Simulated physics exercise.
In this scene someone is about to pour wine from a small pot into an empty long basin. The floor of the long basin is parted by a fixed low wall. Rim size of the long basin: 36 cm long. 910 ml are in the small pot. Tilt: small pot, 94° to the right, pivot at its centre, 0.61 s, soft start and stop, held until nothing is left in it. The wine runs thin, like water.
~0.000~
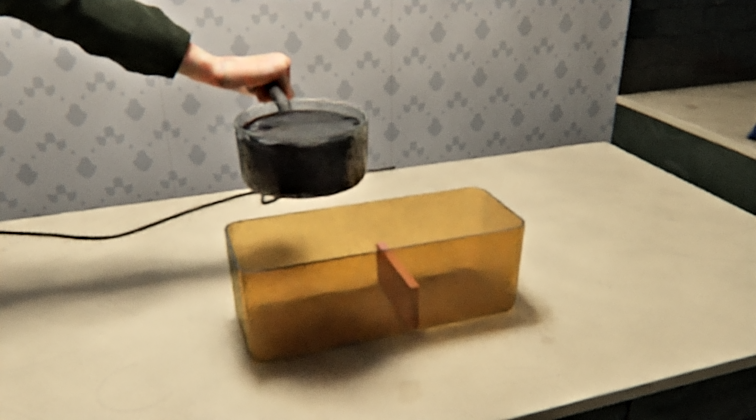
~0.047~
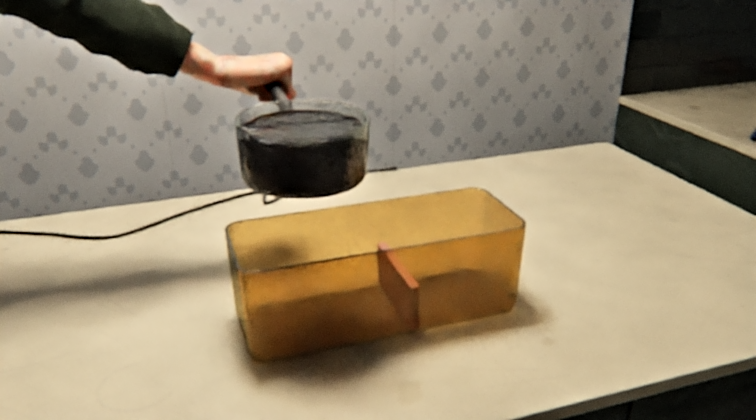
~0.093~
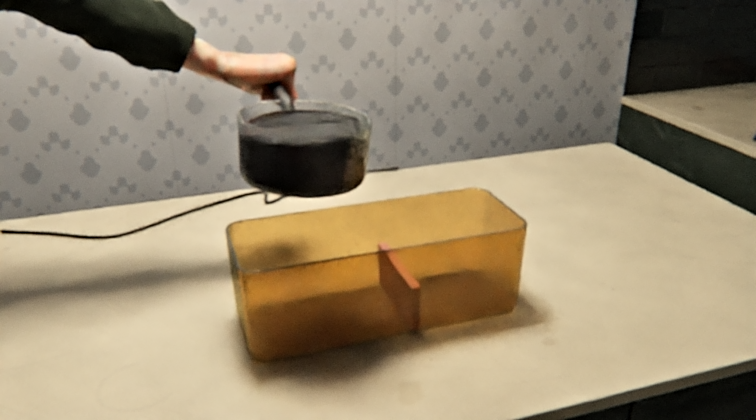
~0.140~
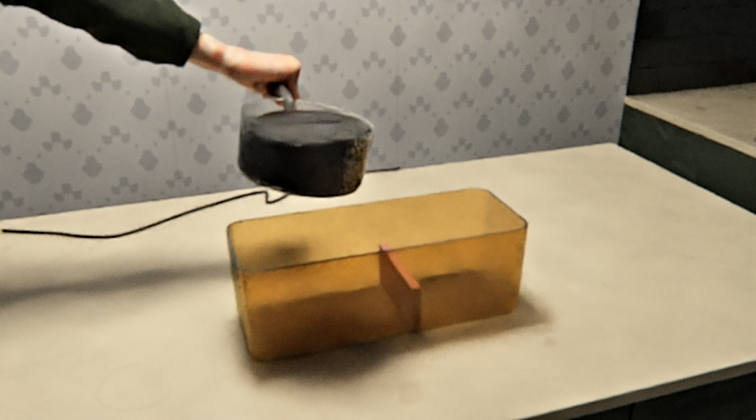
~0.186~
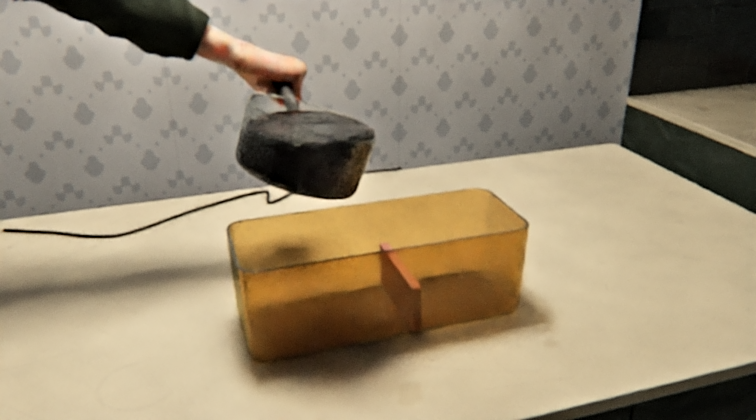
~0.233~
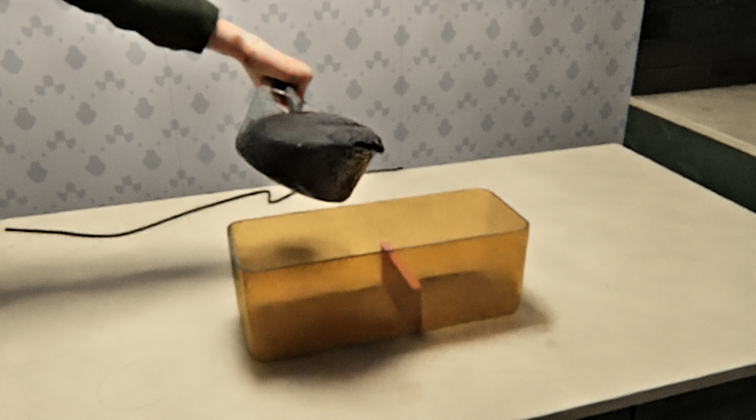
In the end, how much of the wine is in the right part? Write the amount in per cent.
Roughly 57 percent is in the right part.
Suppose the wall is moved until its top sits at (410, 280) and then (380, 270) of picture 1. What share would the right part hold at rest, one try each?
The first gives near 35 per cent and the second near 80 per cent.
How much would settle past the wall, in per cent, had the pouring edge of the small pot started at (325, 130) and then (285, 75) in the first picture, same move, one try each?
I'd say 5 percent on the first go, 5 percent on the next.
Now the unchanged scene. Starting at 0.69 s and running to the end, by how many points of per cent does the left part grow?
Some 16 per cent.
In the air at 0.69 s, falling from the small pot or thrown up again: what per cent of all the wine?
Some 6 per cent.
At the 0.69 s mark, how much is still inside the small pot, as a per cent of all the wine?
About 9 % is still there.
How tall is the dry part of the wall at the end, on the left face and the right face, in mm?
About 46 mm left, about 32 mm right.
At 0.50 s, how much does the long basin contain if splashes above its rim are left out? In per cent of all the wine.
About 34%.
By 0.50 s the tilt is 86° and 31 per cent is still to pour, 4 is left of the wall and 30 right of it.
By 0.69 s the tilt is 94° and 9 per cent is still to pour, 25 is left of the wall and 59 right of it.
By 0.89 s the tilt is 94° and 3 per cent is still to pour, 37 is left of the wall and 57 right of it.
By 1.11 s the tilt is 94° and 1 per cent is still to pour, 40 is left of the wall and 57 right of it.
At rest 41 per cent lies left of the wall, 57 right of it and 1 outside.
